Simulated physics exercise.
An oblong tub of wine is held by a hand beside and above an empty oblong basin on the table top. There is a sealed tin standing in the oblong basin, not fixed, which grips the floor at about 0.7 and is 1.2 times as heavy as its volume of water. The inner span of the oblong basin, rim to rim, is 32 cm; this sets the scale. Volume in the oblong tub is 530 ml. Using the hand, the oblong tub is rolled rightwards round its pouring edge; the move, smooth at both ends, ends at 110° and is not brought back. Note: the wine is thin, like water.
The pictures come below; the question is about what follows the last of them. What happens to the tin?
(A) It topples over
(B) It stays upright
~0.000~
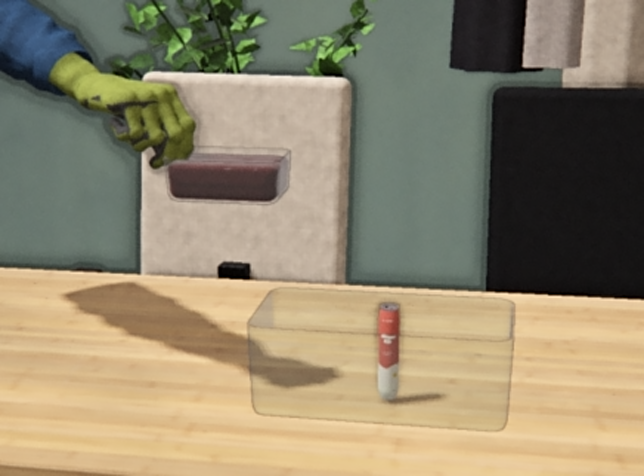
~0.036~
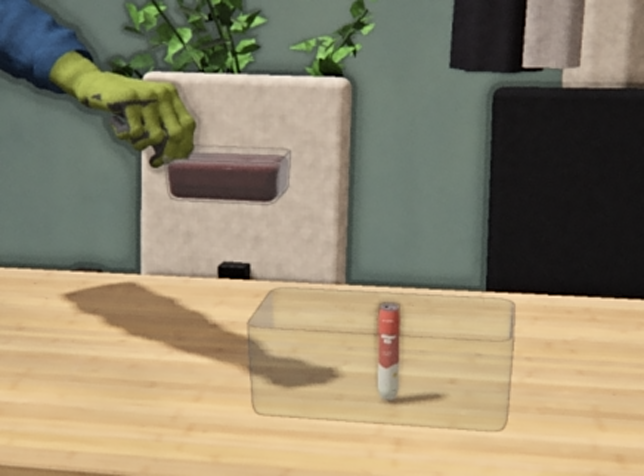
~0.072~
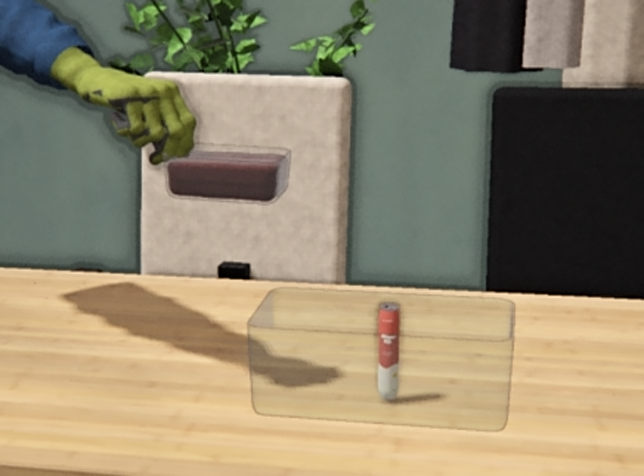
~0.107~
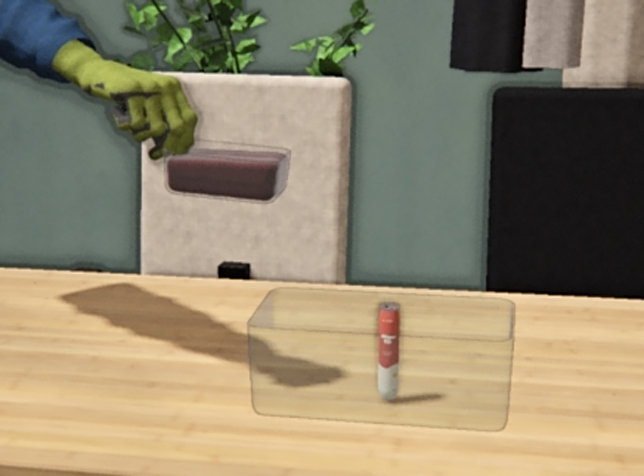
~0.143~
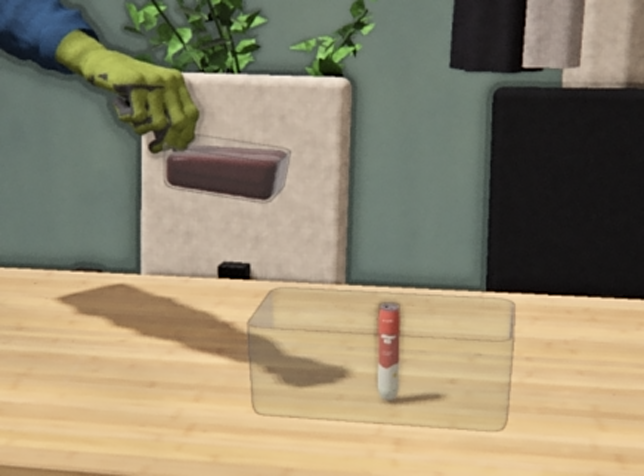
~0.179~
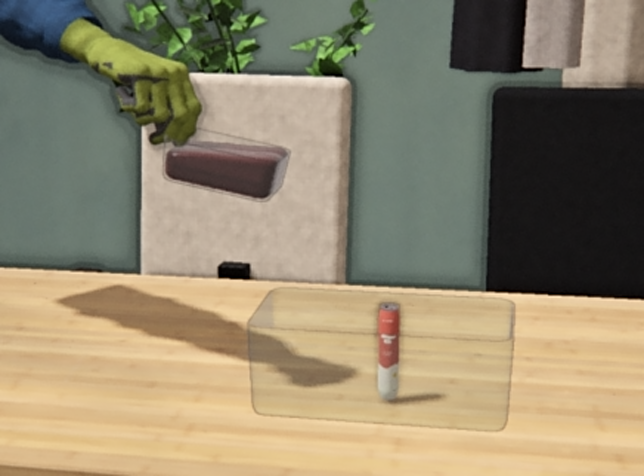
It stays upright.
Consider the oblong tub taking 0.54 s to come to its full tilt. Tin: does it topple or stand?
In that case the tin stays vertical.
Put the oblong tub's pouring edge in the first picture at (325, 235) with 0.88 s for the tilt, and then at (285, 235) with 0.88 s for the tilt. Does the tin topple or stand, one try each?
Trial 1 - tin stays standing; trial 2 - tin tips.
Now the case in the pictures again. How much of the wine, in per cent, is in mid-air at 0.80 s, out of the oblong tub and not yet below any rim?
Near 12 per cent, I'd say.
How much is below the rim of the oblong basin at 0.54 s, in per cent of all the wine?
About 6 per cent.
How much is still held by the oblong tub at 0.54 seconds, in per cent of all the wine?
About 34 percent.
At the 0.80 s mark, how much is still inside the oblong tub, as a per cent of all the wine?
Close to 2 in a hundred.
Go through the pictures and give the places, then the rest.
The first picture shows tilt 0°; pouring edge (285, 158); surface from (176, 158) to (284, 162); the oblong basin's rim runs from (260, 307) to (514, 321); the tin's top is at (389, 311).
The second picture shows tilt 0°; pouring edge (285, 158); surface from (177, 158) to (284, 162).
The third picture shows tilt 2°; pouring edge (285, 158); surface from (176, 157) to (284, 161).
The fourth picture shows tilt 4°; pouring edge (285, 158); surface from (176, 154) to (284, 159).
The fifth picture shows tilt 7°; pouring edge (285, 158); surface from (175, 151) to (284, 157).
The sixth picture shows tilt 11°; pouring edge (285, 158); surface from (175, 146) to (284, 154).
After 0.54 s the tilt is 74° and 33 per cent is still to pour; the tin stands where it began.
After 0.80 s the tilt is 108° and 2 per cent is still to pour; the tin stands where it began.
After 1.08 s the tilt is 110° and 0 per cent is still to pour; the tin stands where it began.
After 1.38 s the tilt is 110° and 0 per cent is still to pour; the tin stands where it began.
In the end the tin stands where it began.
